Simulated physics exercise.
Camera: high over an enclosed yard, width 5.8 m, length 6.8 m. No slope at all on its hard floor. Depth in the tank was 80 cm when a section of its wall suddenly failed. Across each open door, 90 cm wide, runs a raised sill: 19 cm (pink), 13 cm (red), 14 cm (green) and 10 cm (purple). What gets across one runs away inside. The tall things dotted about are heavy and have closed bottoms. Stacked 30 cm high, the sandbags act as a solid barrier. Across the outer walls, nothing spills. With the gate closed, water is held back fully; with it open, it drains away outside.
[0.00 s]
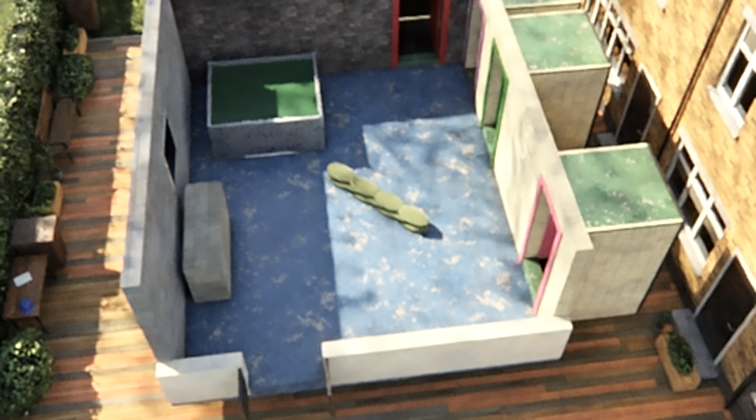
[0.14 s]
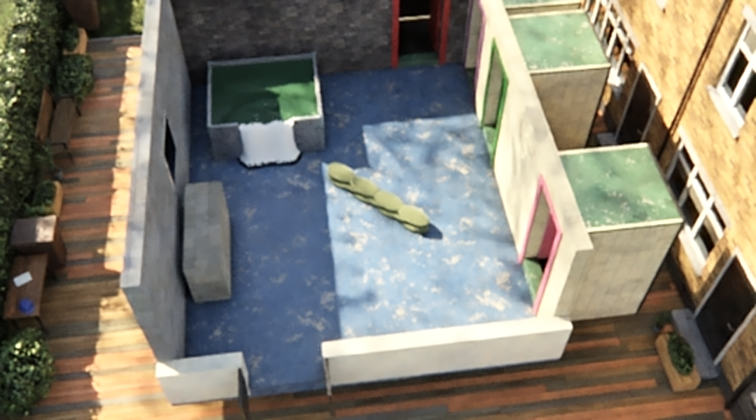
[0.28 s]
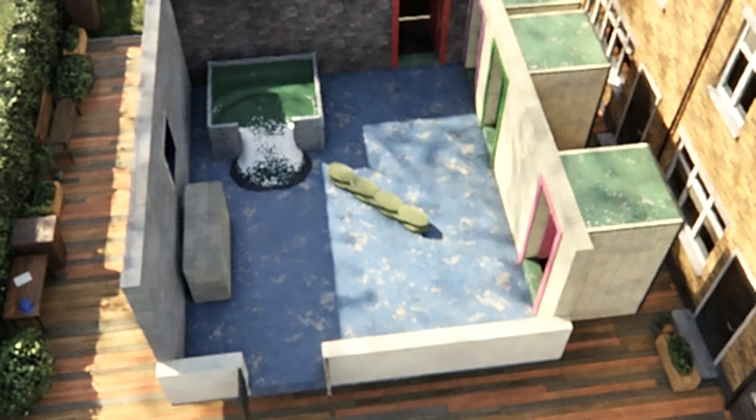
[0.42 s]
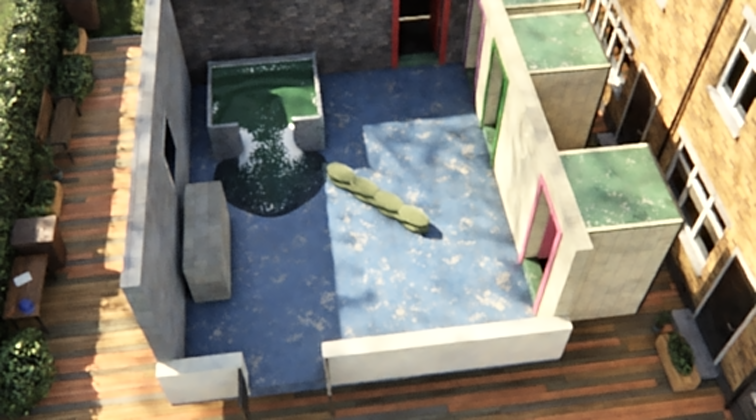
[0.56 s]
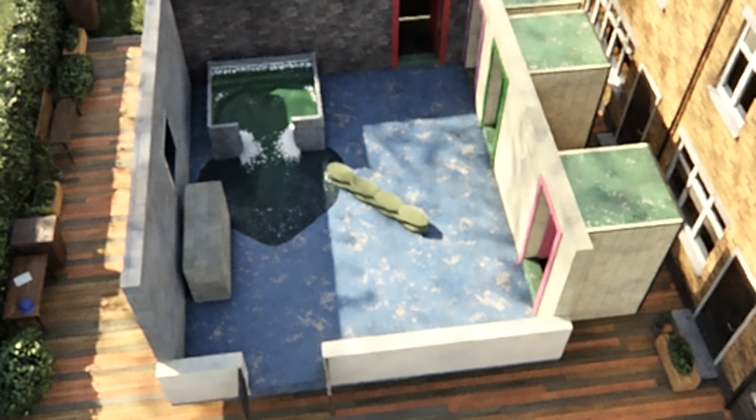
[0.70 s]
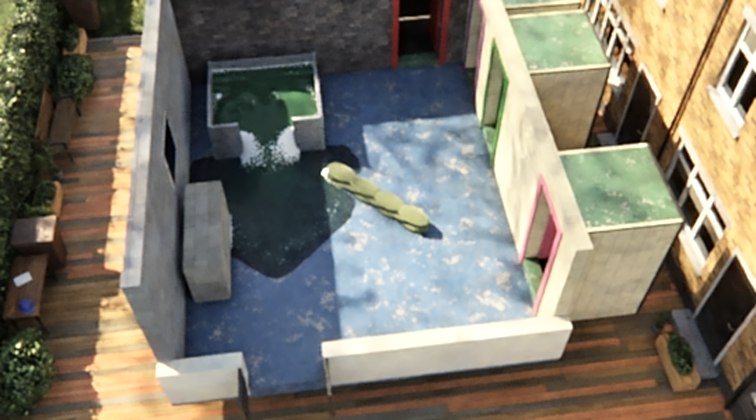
In this clip, water bursts through the front wall of a grey tank in a walled yard, foaming onto the blue floor and spreading outward in a dark, widening pool that reaches the grey block and the green sandbags.
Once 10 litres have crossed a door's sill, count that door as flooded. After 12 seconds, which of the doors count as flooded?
Pink door: Not flooded; red door: Not flooded; green door: Not flooded; purple door: Not flooded.
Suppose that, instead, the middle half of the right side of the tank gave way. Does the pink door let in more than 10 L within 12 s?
Against that limit: Pink short of it.
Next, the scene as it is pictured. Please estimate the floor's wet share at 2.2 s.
Roughly 50 % of the floor.
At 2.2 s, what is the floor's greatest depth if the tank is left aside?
Depth max: Approx. 28 cm.
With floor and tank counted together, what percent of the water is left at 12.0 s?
Roughly 62 per cent is still there.
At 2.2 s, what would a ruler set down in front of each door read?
You'd see pink at 0 cm, red at 0 cm, green at 0 cm and purple at 0 cm.
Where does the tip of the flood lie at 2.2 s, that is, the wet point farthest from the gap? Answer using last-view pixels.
Somewhere near pixel (469, 348).
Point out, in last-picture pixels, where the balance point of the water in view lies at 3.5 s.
Near (292, 193).
After 1.4 s water covers 40 % of the floor and is deepest (41 cm) near (266, 158); pink door not reached, red door not reached, green door not reached, purple door not reached.
After 2.2 s water covers 50 % of the floor and is deepest (28 cm) near (229, 213); pink door not reached, red door not reached, green door not reached, purple door not reached.
After 3.5 s water covers 55 % of the floor and is deepest (25 cm) near (535, 340); pink door 12 cm at the sill, 0 L in, red door not reached, green door not reached, purple door not reached.
After 7.0 s water covers 90 % of the floor and is deepest (12 cm) near (287, 339); pink door 9 cm at the sill, 0 L in, red door 1 cm at the sill, 0 L in, green door 3 cm at the sill, 0 L in, purple door 2 cm at the sill, 0 L in.
After 12.0 s water covers 95 % of the floor and is deepest (8 cm) near (279, 80); pink door 5 cm at the sill, 0 L in, red door 6 cm at the sill, 0 L in, green door 3 cm at the sill, 0 L in, purple door 6 cm at the sill, 0 L in.
